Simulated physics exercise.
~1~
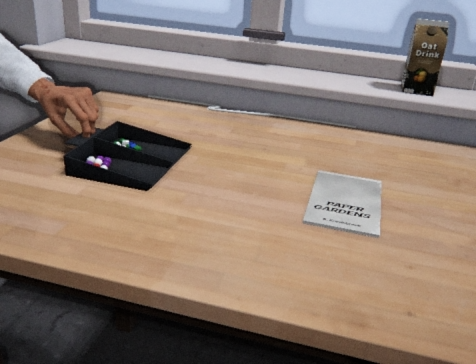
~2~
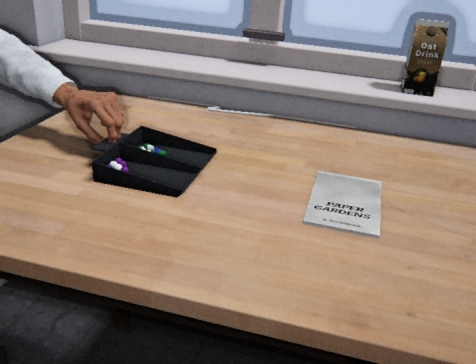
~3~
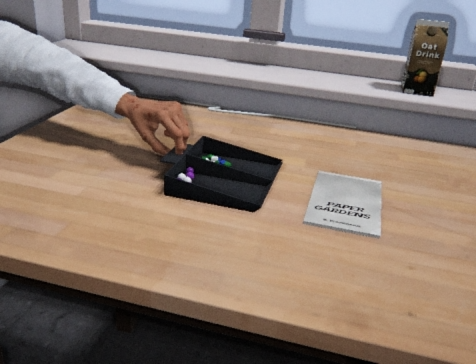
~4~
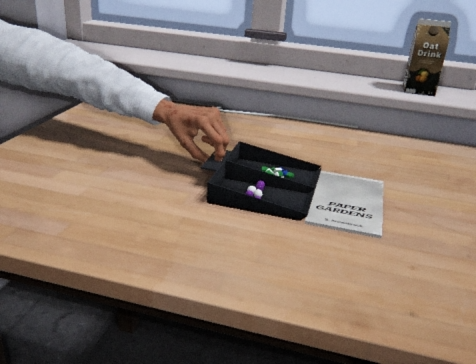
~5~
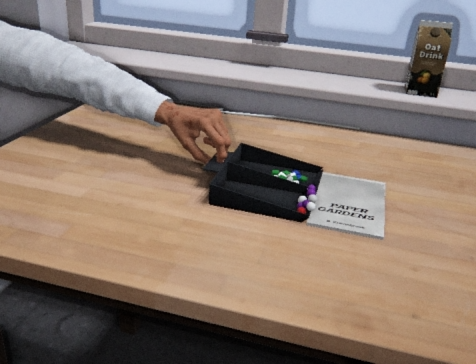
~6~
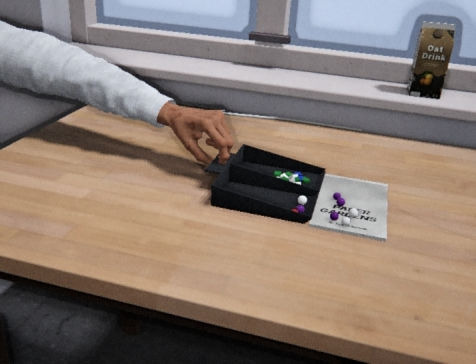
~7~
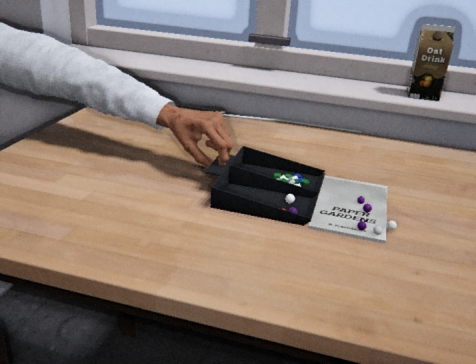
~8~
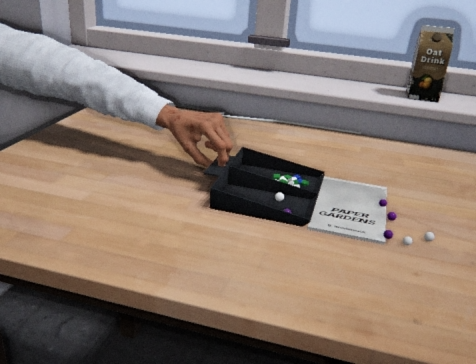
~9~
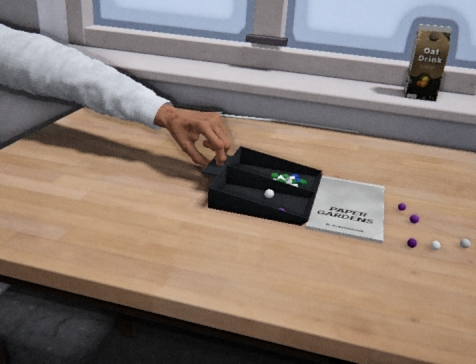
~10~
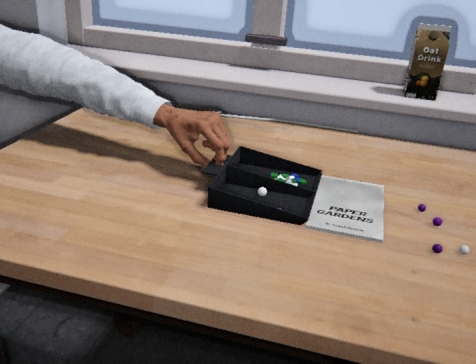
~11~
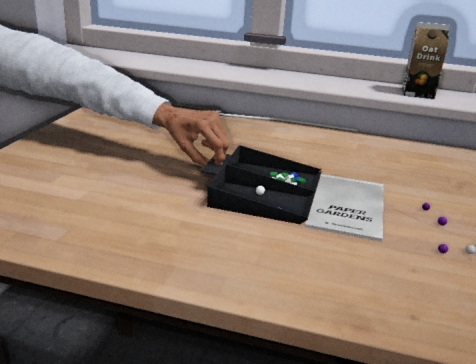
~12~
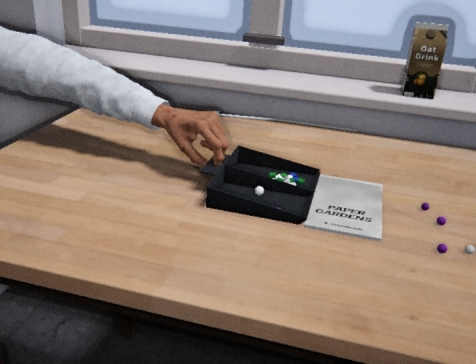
The footage shows a hand sliding a divided black tray of small balls rightward across a wooden table until it stops at a thin book. Most of the purple and white balls in front spill over the book and roll right, while the green and blue batch behind stays inside.
